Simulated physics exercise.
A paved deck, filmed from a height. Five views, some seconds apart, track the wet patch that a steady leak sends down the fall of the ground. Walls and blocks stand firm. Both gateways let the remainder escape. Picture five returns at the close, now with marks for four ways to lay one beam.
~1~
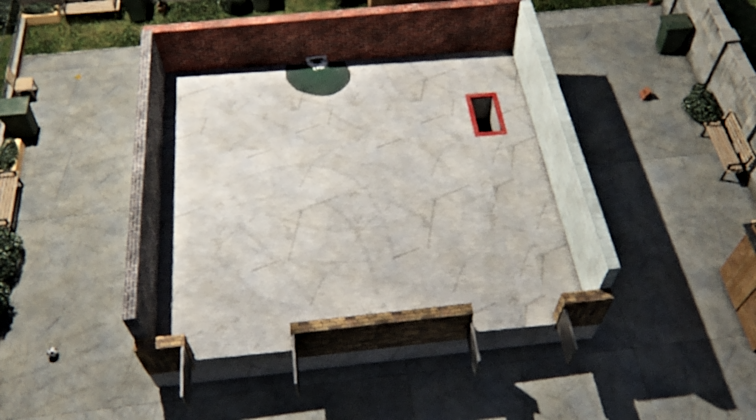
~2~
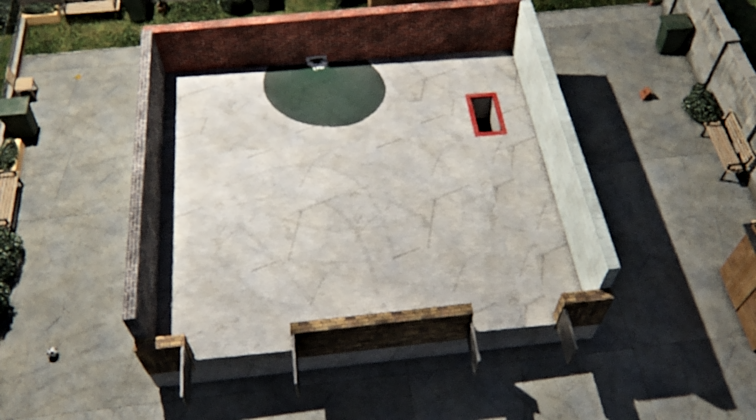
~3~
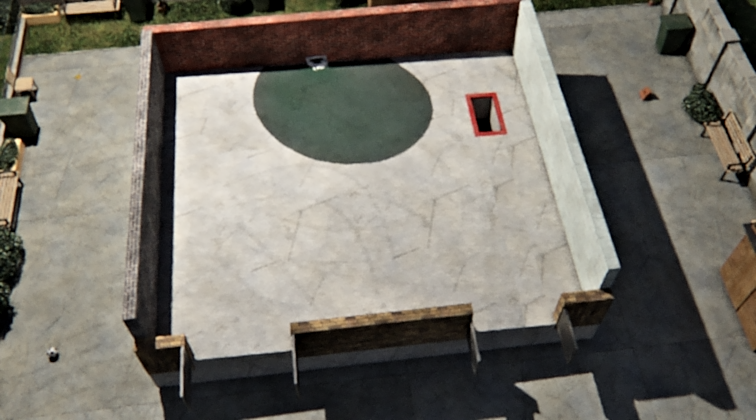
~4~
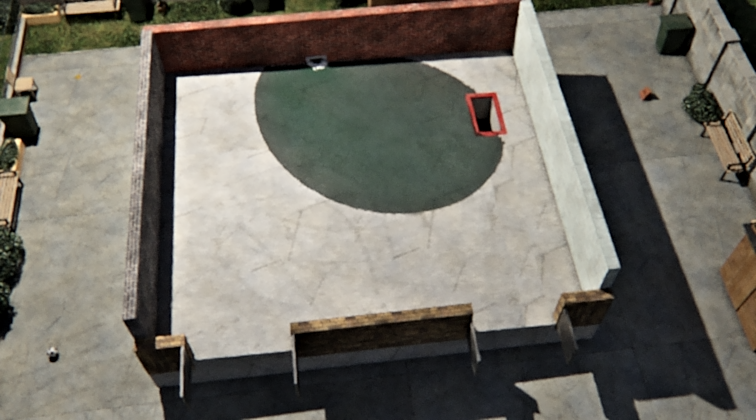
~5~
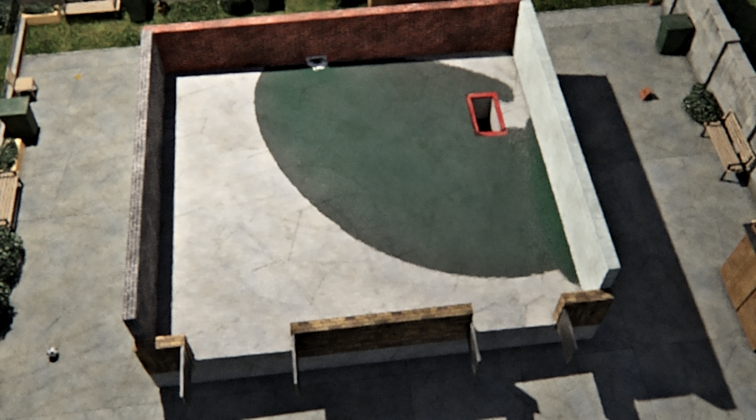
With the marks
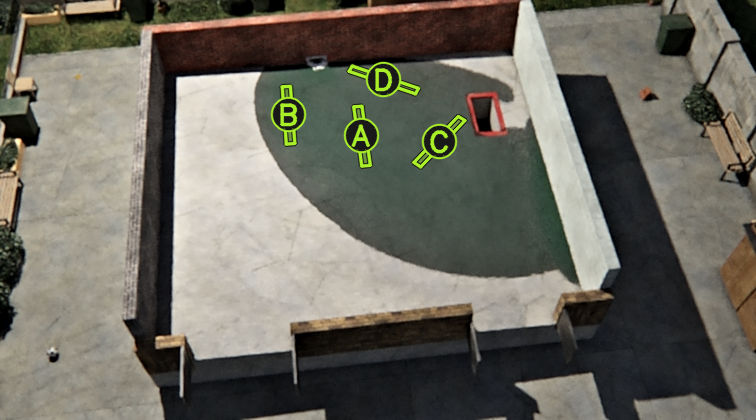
A walled paved deck, seen from above, had a dark green patch that spread from an opening in the back wall, widened across the floor, and reached around the red-edged gully toward the right wall.
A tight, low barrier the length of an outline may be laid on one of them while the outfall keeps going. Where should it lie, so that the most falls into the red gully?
Choose C.
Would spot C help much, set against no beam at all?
Yes, it helps clearly.
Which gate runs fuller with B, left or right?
More leaves on the right.
On the marked copy, A from (366, 165) to (357, 106); B from (290, 143) to (286, 86); C from (417, 164) to (461, 118); D from (350, 68) to (416, 91).
If A is chosen, about 18 % of the stream goes into the red gully, about 81 % out by the gates.
If B is chosen, about 18 % of the stream goes into the red gully, about 81 % out by the gates.
If C is chosen, about 26 % of the stream goes into the red gully, about 73 % out by the gates.
If D is chosen, about 16 % of the stream goes into the red gully, about 84 % out by the gates.
